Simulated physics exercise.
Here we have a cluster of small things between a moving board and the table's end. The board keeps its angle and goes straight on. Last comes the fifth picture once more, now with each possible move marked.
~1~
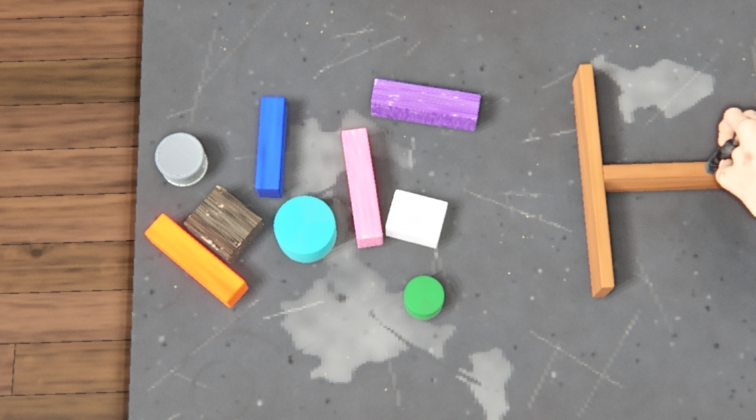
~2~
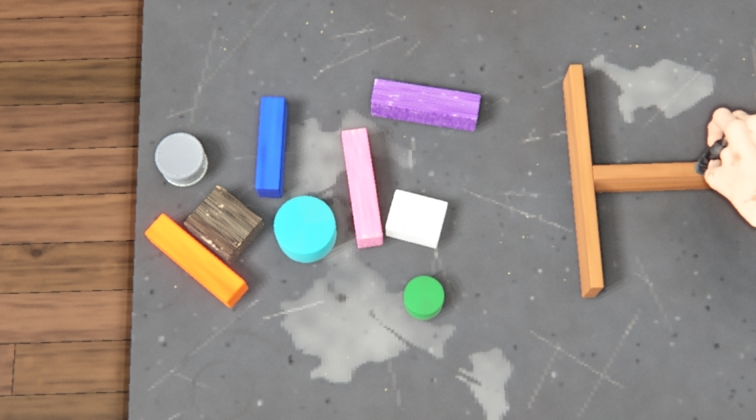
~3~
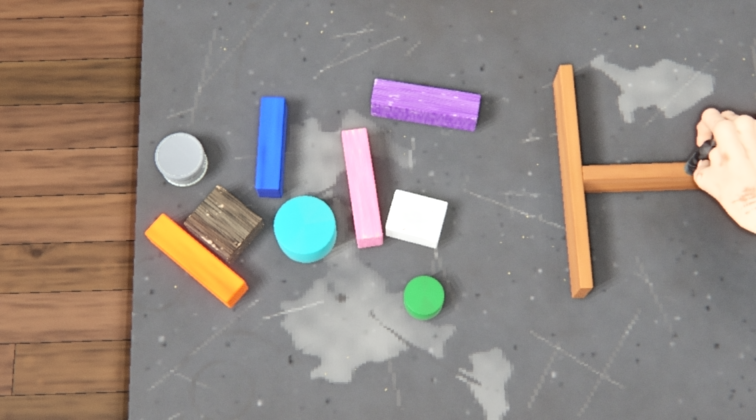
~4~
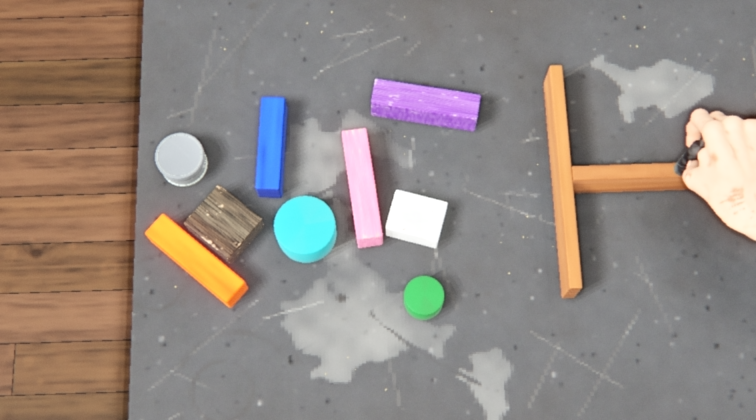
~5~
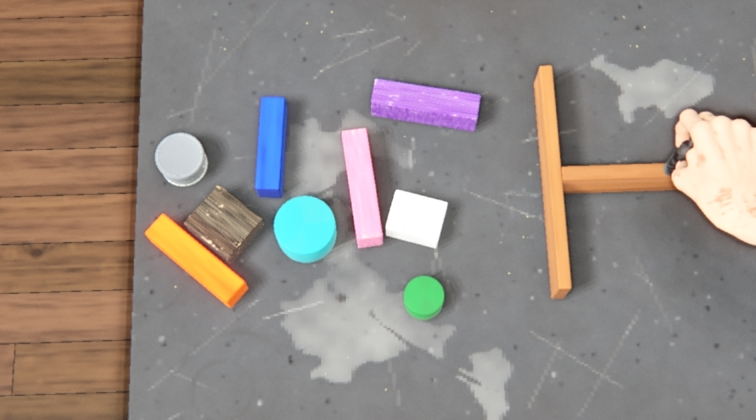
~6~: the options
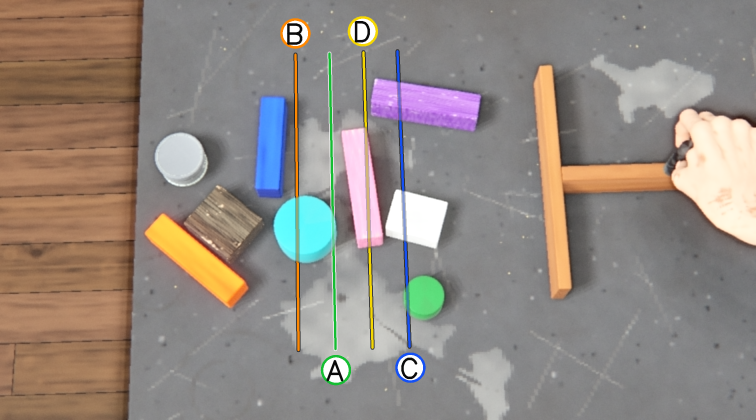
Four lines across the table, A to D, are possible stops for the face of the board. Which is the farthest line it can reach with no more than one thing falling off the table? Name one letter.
The farthest such stop is B.
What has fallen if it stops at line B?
The black block.
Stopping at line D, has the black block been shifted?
By then, yes.
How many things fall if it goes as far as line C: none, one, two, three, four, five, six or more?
In all, none.
On the marked copy, A at (332, 195); B at (297, 196); C at (403, 193); D at (368, 194).
With B. Early on, board (462, 176); purple bar (395, 108); grey tin (182, 160).
Further on, board (370, 179); orange stick (192, 266); black block (199, 216).
At the end, board (300, 181); black block over the edge; grey tin (153, 163); one fallen.
As for the rest, A is within the limit but short; C is within the limit but short; D is within the limit but short.
